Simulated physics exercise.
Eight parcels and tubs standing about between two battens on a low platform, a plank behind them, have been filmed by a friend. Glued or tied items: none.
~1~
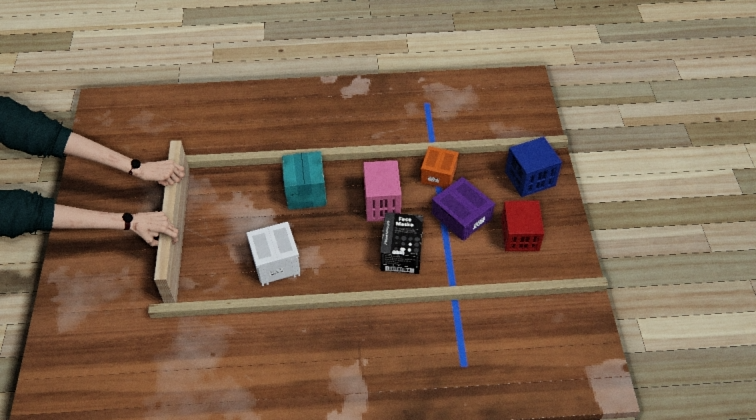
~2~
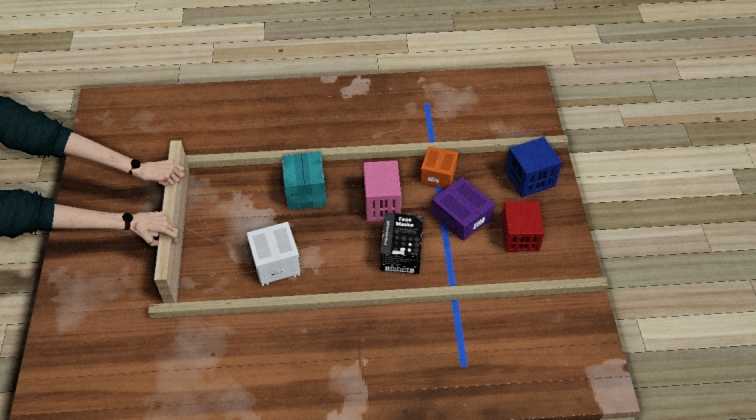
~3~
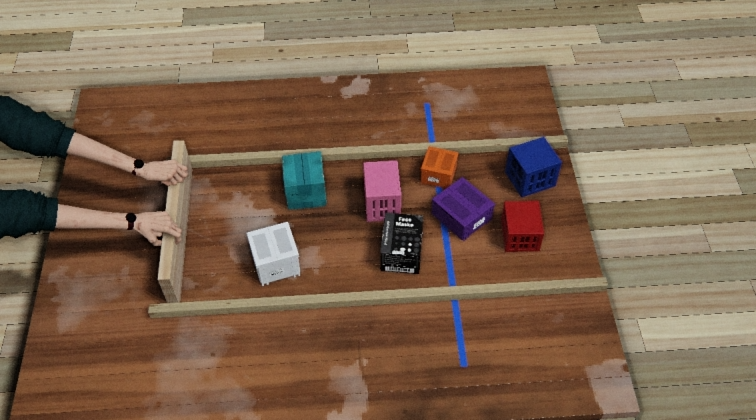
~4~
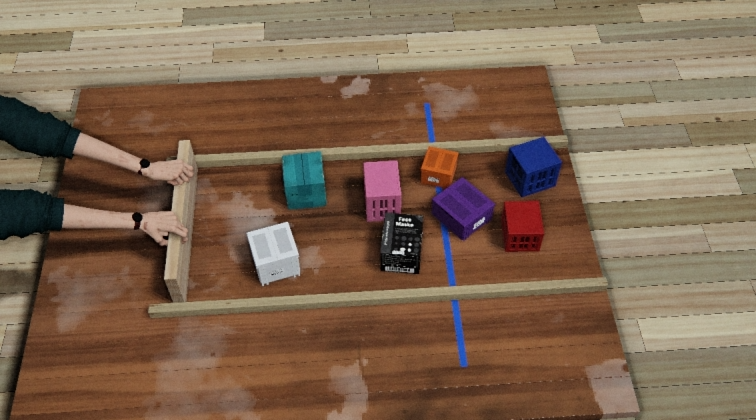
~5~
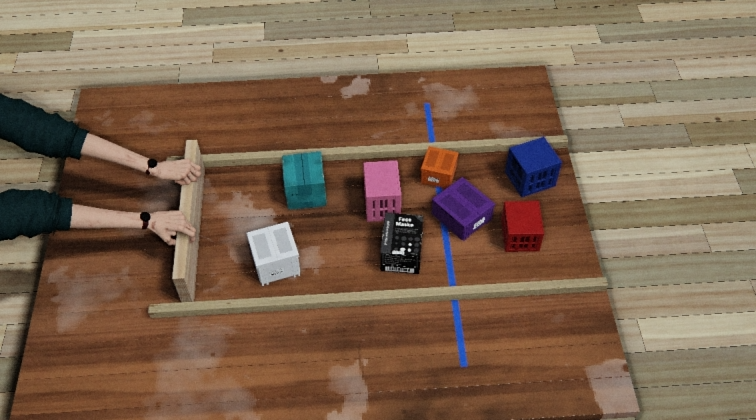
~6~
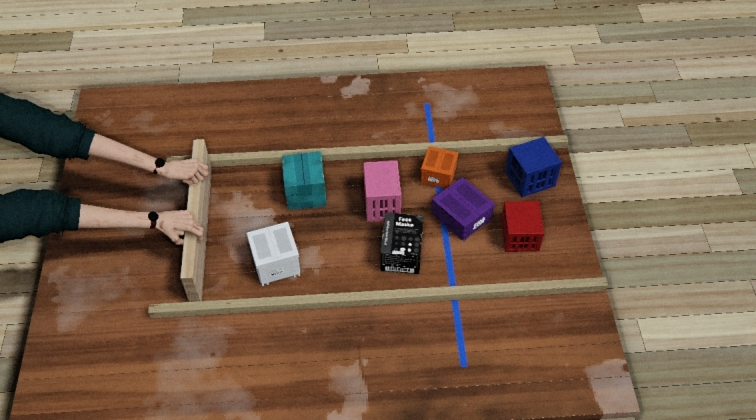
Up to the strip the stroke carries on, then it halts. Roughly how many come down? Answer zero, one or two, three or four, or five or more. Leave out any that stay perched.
Zero.
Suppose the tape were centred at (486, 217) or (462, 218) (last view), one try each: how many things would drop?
Respectively 1 and 0.
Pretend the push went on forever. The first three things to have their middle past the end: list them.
First comes the red crate, followed by the blue crate, and then the purple tote.
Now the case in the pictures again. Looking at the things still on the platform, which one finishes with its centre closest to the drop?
That's the red crate.
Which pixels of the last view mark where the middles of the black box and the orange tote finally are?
Going in order, first (509, 238) and next (490, 161).
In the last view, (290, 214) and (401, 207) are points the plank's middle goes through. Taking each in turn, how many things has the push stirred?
The counts are 2 and 7.
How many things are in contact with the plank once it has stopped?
2 are in contact with it.
A little later, none off yet; blue crate at rest near (533, 167); red crate at rest near (522, 226); purple tote at rest near (462, 209).
When it is over, the number that fall off is zero.
